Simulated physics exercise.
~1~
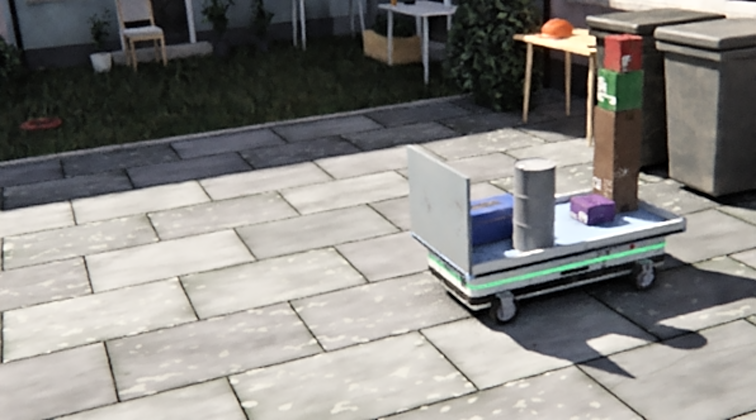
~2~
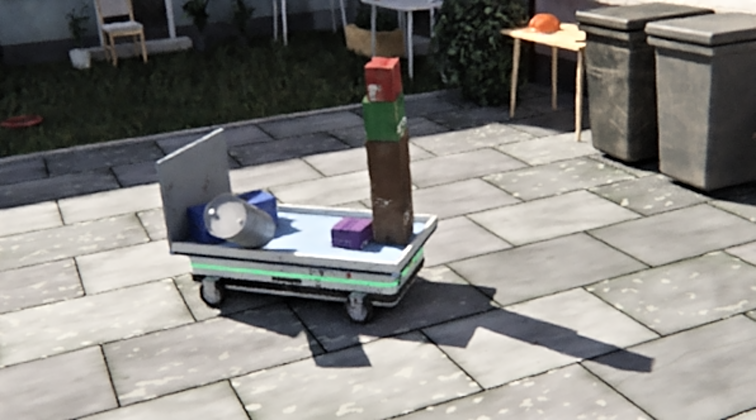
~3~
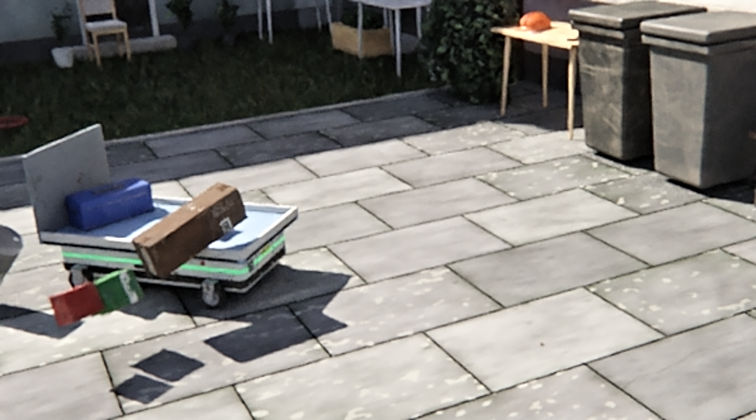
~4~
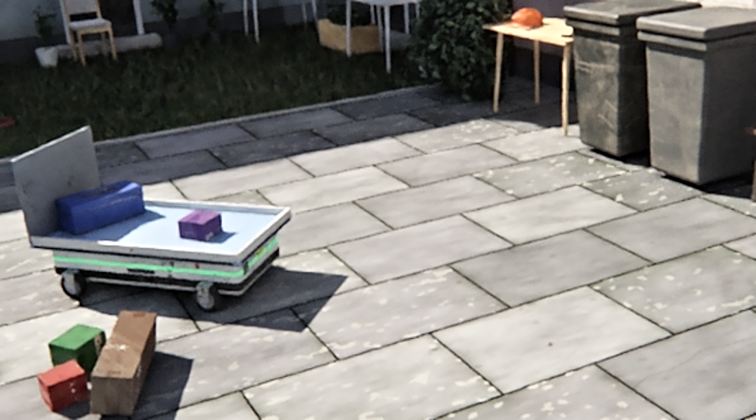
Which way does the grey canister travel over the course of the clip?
It travels to the left, tipping onto its side on the cart and then passing out of view at the left.
